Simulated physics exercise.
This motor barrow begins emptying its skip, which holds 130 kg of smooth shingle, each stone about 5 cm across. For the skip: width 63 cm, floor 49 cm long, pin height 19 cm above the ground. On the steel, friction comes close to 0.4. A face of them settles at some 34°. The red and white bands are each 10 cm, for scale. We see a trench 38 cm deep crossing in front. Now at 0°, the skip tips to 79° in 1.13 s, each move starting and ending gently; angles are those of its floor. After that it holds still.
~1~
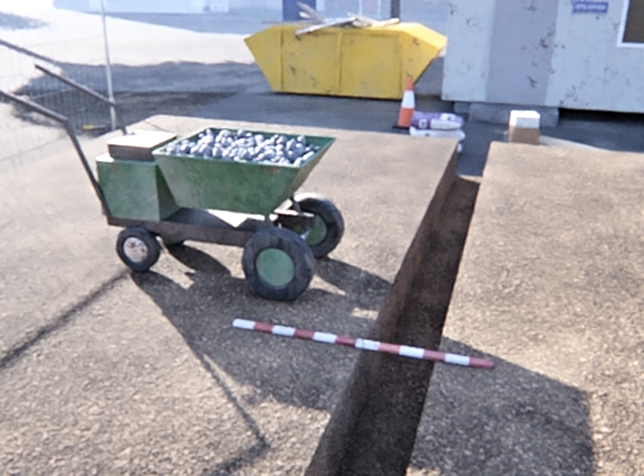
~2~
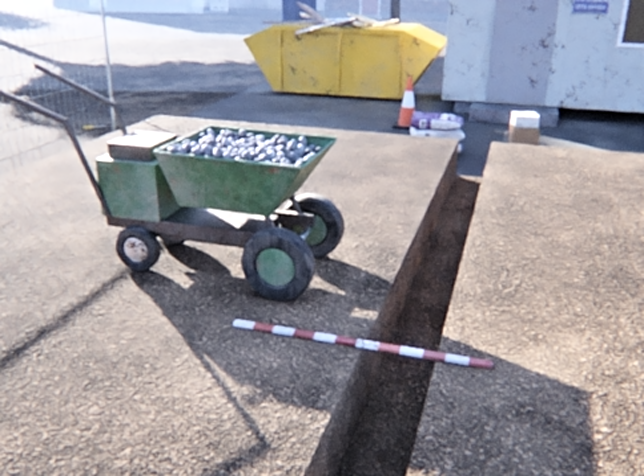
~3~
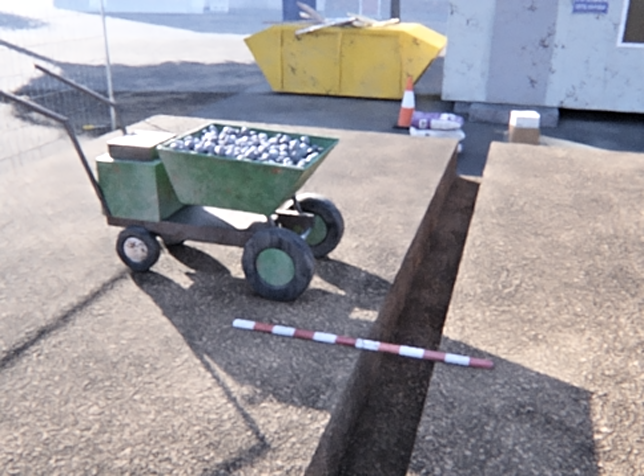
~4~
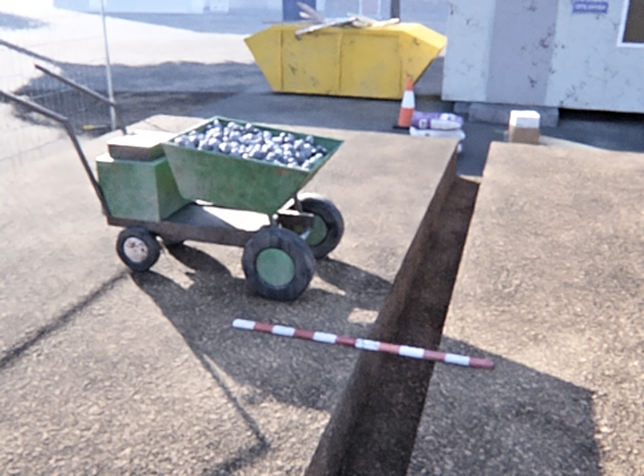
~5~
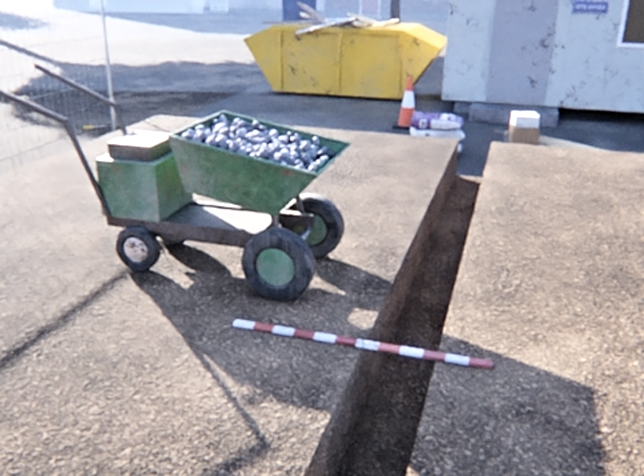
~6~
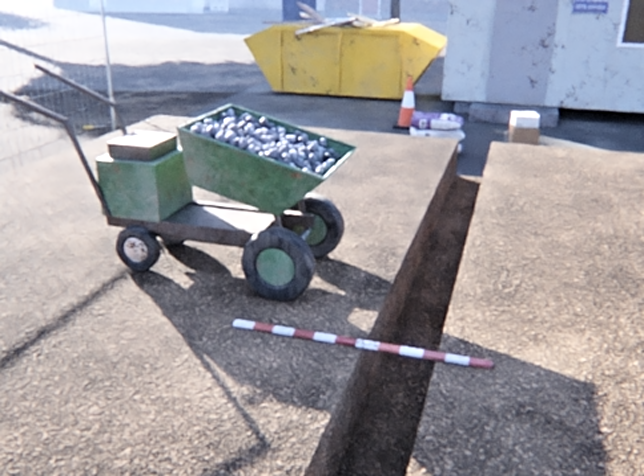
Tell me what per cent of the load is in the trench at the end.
Some 84 per cent.
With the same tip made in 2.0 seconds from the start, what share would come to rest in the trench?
About 90%.
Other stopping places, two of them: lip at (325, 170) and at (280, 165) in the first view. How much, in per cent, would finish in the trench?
Close to 50 percent in the first case, 100 percent in the second.
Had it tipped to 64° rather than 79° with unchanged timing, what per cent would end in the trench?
It would be close to 80 percent.
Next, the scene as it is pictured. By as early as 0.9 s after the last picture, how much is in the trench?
Some 55 per cent.
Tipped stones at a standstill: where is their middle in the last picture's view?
Middle at around (425, 343), I'd say.
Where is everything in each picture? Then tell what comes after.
Lip at (299, 168), floor tilted 0°, highest stones at (239, 141), in the first picture.
The skip is at 1°, its lip at (301, 169); the top of the load is at (222, 139), in the second picture.
Lip at (304, 170), floor tilted 2°, highest stones at (221, 134), in the third picture.
The skip is at 5°, its lip at (309, 172); the top of the load is at (226, 131), in the fourth picture.
Lip at (316, 175), floor tilted 9°, highest stones at (224, 126), in the fifth picture.
Lip at (324, 180), floor tilted 14°, highest stones at (230, 120), in the sixth picture.
Then, 0.6 s after the last picture the floor is at 67°, 99 % in the skip, 1 % in the trench; the foremost stones are at (407, 242).
Then, 0.9 s after the last picture the floor is at 79°, 36 % in the skip, 53 % in the trench, 11 % past the trench; the foremost stones are at (512, 310).
Then, 1.3 s after the last picture the floor is at 79°, 6 % in the skip, 77 % in the trench, 16 % past the trench; the foremost stones are at (604, 332).
Then, 3.2 s after the last picture the floor is at 79°, 0 % in the skip, 84 % in the trench, 16 % past the trench; the foremost stones are past the picture's edge.
